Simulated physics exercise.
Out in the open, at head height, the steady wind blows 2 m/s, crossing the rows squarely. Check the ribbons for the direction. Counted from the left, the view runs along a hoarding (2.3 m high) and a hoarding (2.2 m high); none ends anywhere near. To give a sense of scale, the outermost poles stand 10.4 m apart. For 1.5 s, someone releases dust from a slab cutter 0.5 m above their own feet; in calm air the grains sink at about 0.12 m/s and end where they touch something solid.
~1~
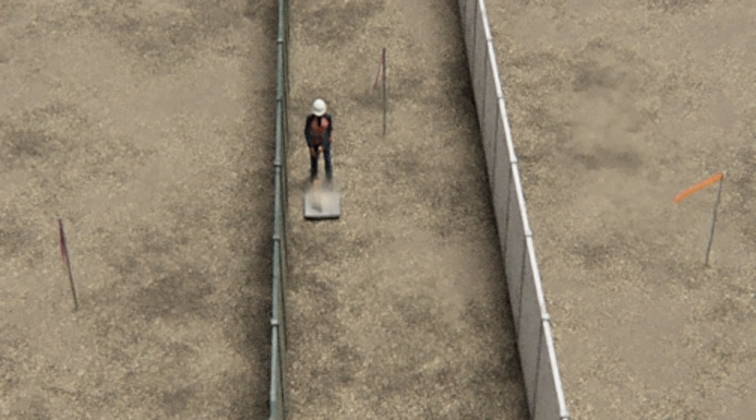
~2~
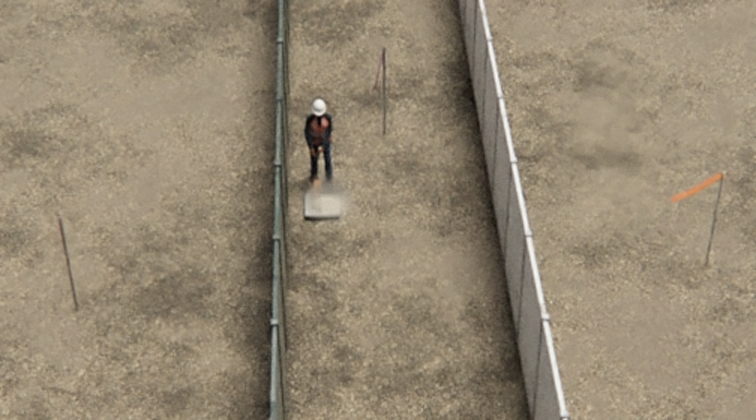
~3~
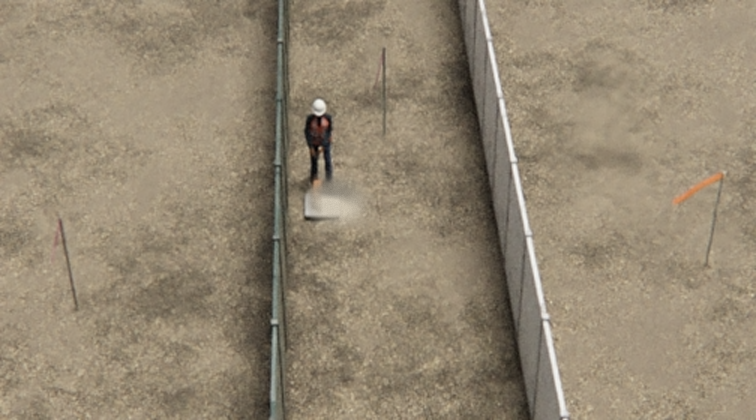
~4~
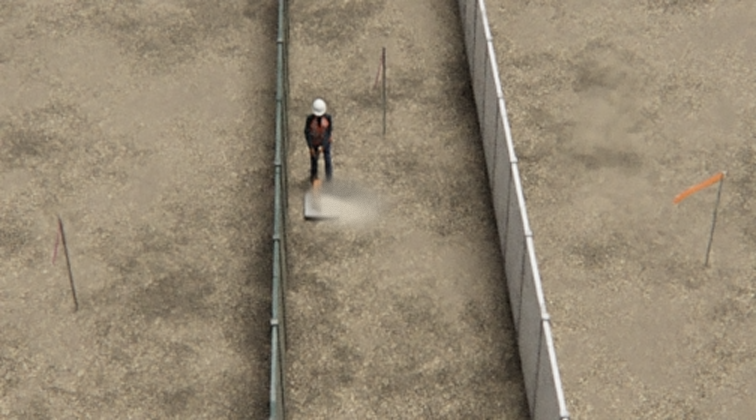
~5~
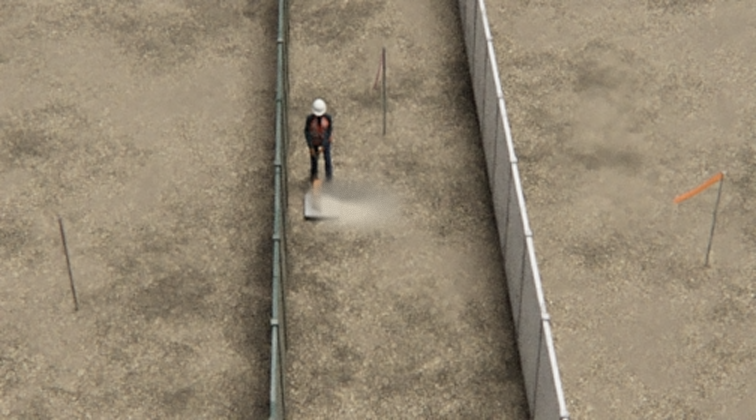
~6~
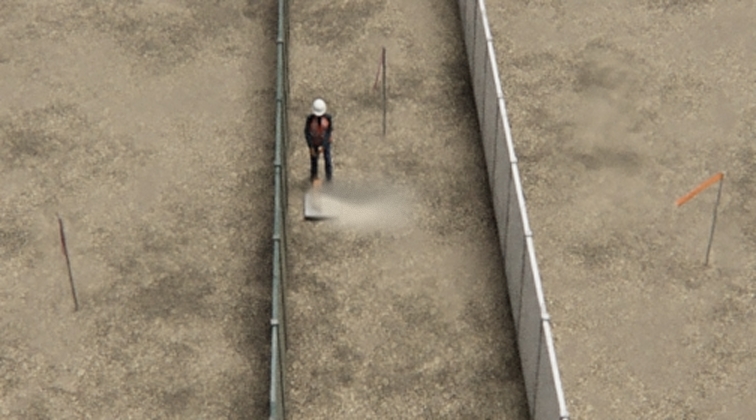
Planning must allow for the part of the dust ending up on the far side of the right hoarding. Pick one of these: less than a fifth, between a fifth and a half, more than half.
I would pick less than a fifth.
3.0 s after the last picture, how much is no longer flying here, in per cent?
It comes to around 40 %.
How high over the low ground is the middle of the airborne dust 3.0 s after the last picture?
Roughly 1.0 m up.
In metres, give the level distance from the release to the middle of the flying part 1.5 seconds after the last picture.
Reading: Near 2.0 m.
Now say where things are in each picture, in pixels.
The first picture shows the left ribbon ends at (64, 263), hanging almost straight, the dust in the air spans x = 310 to 330 around y = 195 and it comes from (322, 201).
The second picture shows the right ribbon ends at (672, 200), leaning 60 degrees to the left and the dust in the air spans x = 315 to 340 around y = 200.
The third picture shows the inner ribbon ends at (375, 90), hanging almost straight, the dust in the air spans x = 320 to 355 around y = 200 and the top of the right hoarding crosses (503, 108).
The fourth picture shows the left ribbon ends at (53, 265), leaning 15 degrees to the left and the dust in the air spans x = 320 to 370 around y = 200.
The fifth picture shows the right ribbon ends at (675, 202), leaning 50 degrees to the left and the dust in the air spans x = 320 to 390 around y = 205.
The sixth picture shows the inner ribbon ends at (374, 90), hanging almost straight, the dust in the air spans x = 320 to 400 around y = 205 and the top of the right hoarding crosses (503, 108).
Then, 1.5 s after the last picture, 71 % is in the air or yet to come; 0 % is beyond the right hoarding; the middle of what still flies is 0.3 m above the low ground, near (431, 199).
Then, 3.0 s after the last picture, 58 % is in the air or yet to come; 0 % is beyond the right hoarding; the middle of what still flies is 1.1 m above the low ground, near (466, 162).
Then, 6.9 s after the last picture, 44 % is in the air or yet to come; 0 % is beyond the right hoarding; the middle of what still flies is 1.8 m above the low ground, near (338, 133).
Then, 19.0 s after the last picture, 19 % is in the air or yet to come; 0 % is beyond the right hoarding; the middle of what still flies is 1.5 m above the low ground, near (221, 151).
Then, 44.0 s after the last picture, 2 % is in the air or yet to come; 0 % is beyond the right hoarding.
